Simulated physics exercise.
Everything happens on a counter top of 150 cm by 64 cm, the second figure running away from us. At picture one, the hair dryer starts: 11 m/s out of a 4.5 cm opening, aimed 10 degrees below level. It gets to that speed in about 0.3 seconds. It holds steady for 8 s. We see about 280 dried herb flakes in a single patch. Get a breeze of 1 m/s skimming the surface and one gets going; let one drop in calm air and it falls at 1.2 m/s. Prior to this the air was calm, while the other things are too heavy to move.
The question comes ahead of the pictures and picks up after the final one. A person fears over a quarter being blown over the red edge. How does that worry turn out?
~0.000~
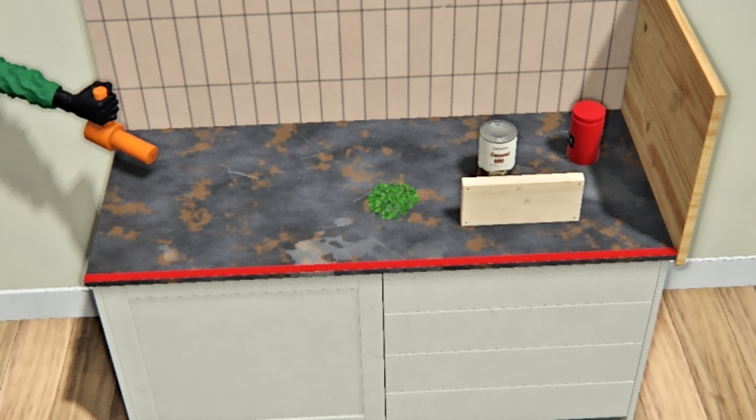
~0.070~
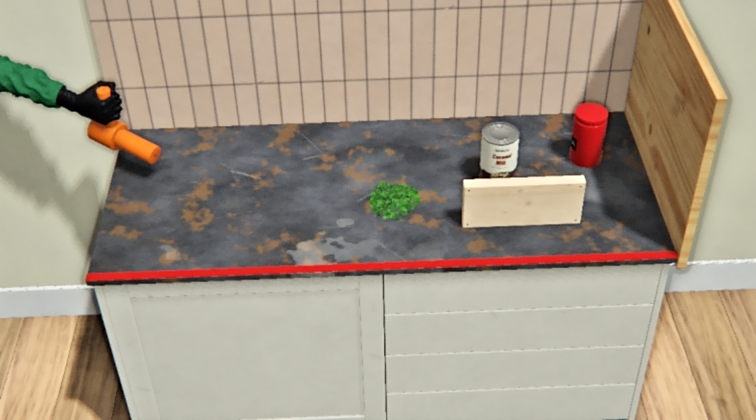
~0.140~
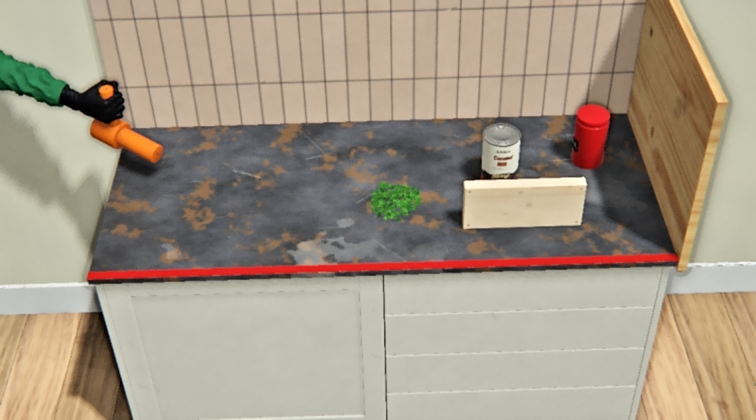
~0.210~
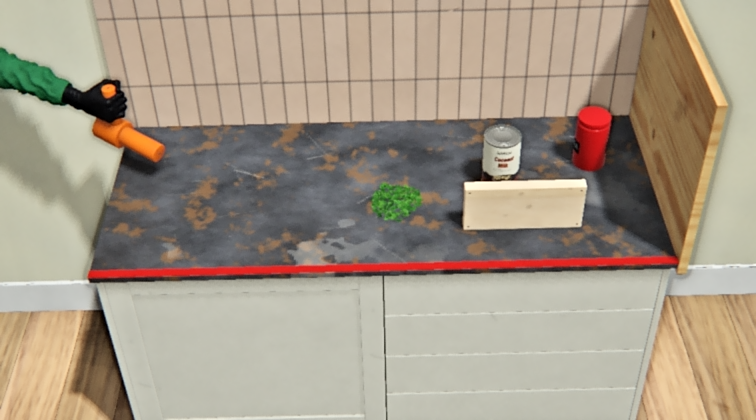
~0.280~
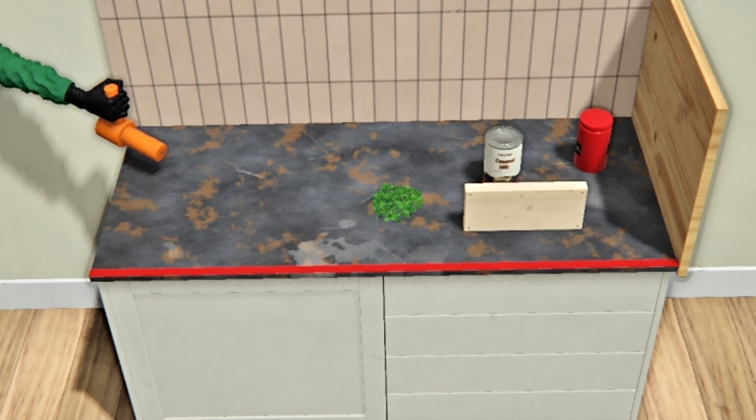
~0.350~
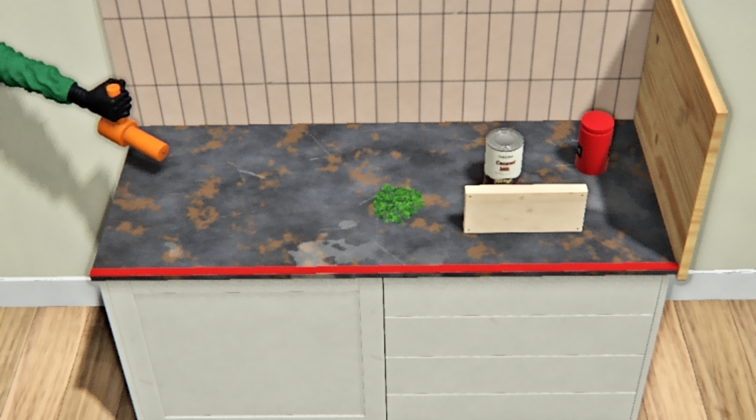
It does not come true.
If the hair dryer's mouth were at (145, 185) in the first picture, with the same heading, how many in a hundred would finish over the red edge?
In that case roughly 0 percent.
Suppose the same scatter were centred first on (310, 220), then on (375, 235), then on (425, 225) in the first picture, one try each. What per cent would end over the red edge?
In that order: 60 %, 90 %, 70 %.
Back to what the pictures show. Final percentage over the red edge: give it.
Roughly 10 percent at the end.
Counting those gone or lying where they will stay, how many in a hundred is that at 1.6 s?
The share is roughly 20 %.
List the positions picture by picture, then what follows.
The middle of the dried herb flakes is near (391, 199), none has stirred yet and the mouth of the hair dryer is at (152, 156), in the first picture.
The middle of the dried herb flakes is near (392, 198), none has stirred yet and the red edge is centred on (383, 270), in the second picture.
The middle of the dried herb flakes is near (393, 198), none has stirred yet, the top of a tin is at (502, 135) and the top of a board is at (525, 183), in the third picture.
The middle of the dried herb flakes is near (394, 199) and none has stirred yet, in the fourth picture.
The middle of the dried herb flakes is near (395, 200) and none has stirred yet, in the fifth picture.
The middle of the dried herb flakes is near (396, 201) and none has stirred yet, in the sixth picture.
After 1.6 s, 7 % are over the red edge; the middle of those still in play is near (576, 207); 19 % have settled or left.
After 2.6 s, 8 % are over the red edge; the middle of those still in play is near (624, 207); 30 % have settled or left.
After 4.4 s, 8 % are over the red edge; the middle of those still in play is near (630, 206); 45 % have settled or left.
After 8.0 s, at the end, 8 % are over the red edge; the middle of those still in play is near (634, 204).
